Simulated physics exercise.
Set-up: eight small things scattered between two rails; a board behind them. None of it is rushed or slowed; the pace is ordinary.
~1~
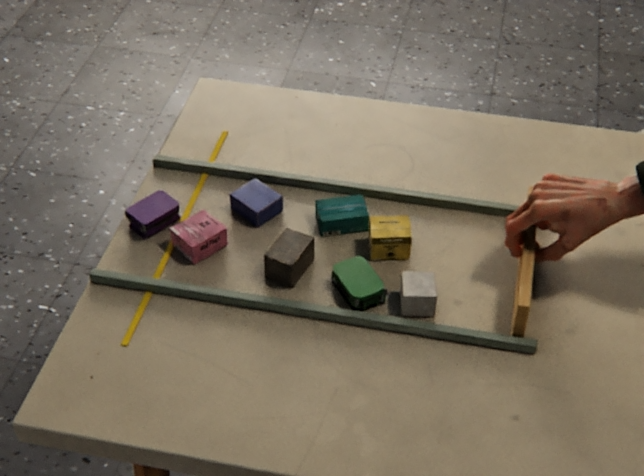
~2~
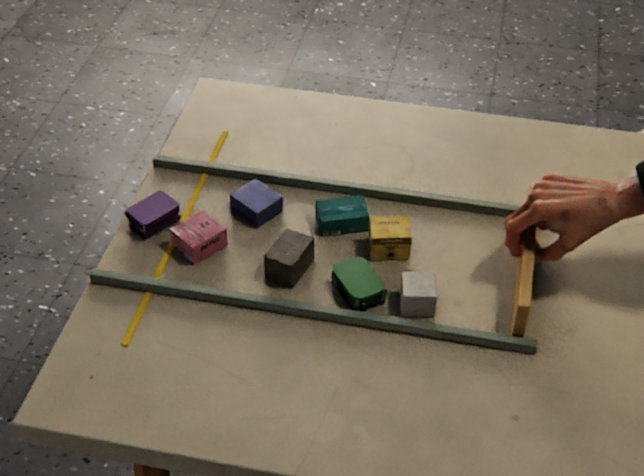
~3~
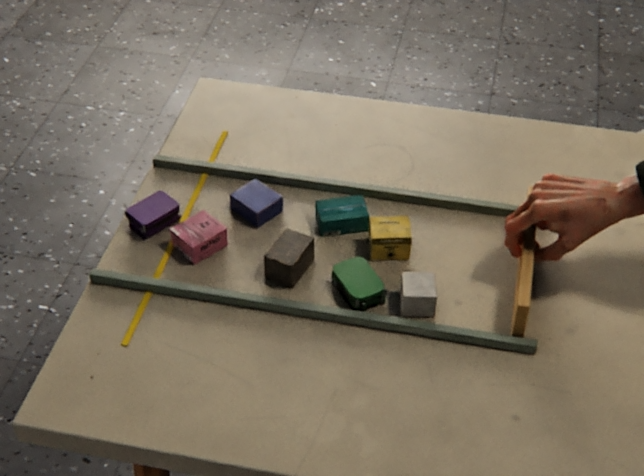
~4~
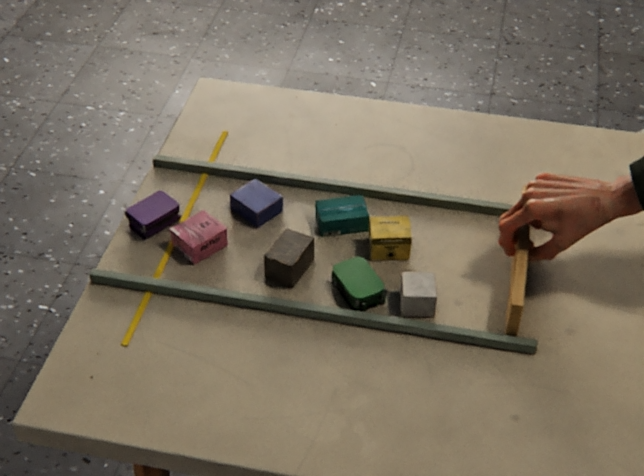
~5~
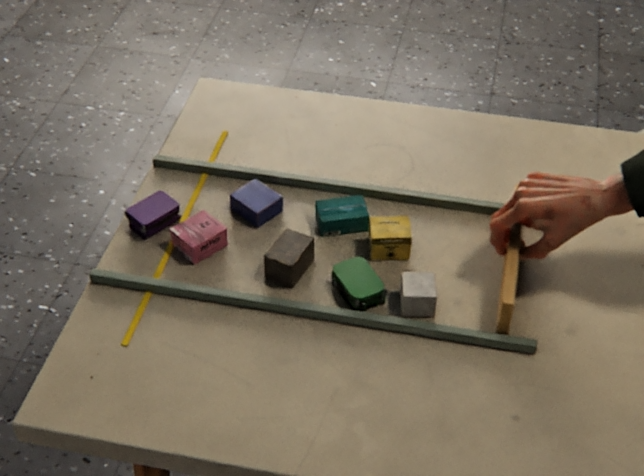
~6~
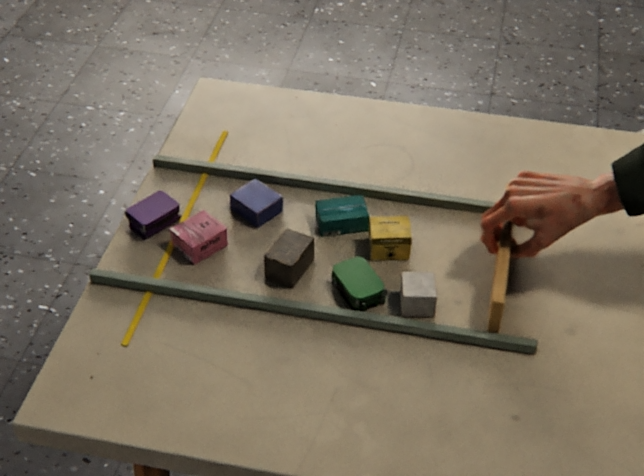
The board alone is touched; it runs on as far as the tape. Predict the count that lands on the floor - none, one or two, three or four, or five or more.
The count on the floor is three or four.
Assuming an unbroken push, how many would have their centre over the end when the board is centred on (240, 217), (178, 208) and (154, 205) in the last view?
First 1, then 4, finally 5.
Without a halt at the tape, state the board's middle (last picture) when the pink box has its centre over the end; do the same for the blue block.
Around (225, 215), then around (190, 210).
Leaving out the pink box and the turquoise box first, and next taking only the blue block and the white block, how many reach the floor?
That makes 2 fallen, then 2 fallen in the other try.
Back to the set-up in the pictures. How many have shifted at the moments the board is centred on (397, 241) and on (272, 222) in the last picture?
First position 3; second position 8.
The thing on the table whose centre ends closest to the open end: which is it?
The green case.
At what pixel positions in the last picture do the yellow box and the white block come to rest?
(163, 209) and (147, 252).
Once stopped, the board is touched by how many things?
The number is 3.
A little later, none off yet; purple case at rest near (154, 216); pink box at rest near (199, 237); blue block at rest near (257, 203).
When it is over, the number that fall off is three or four; down, black block, blue block, pink box and purple case.
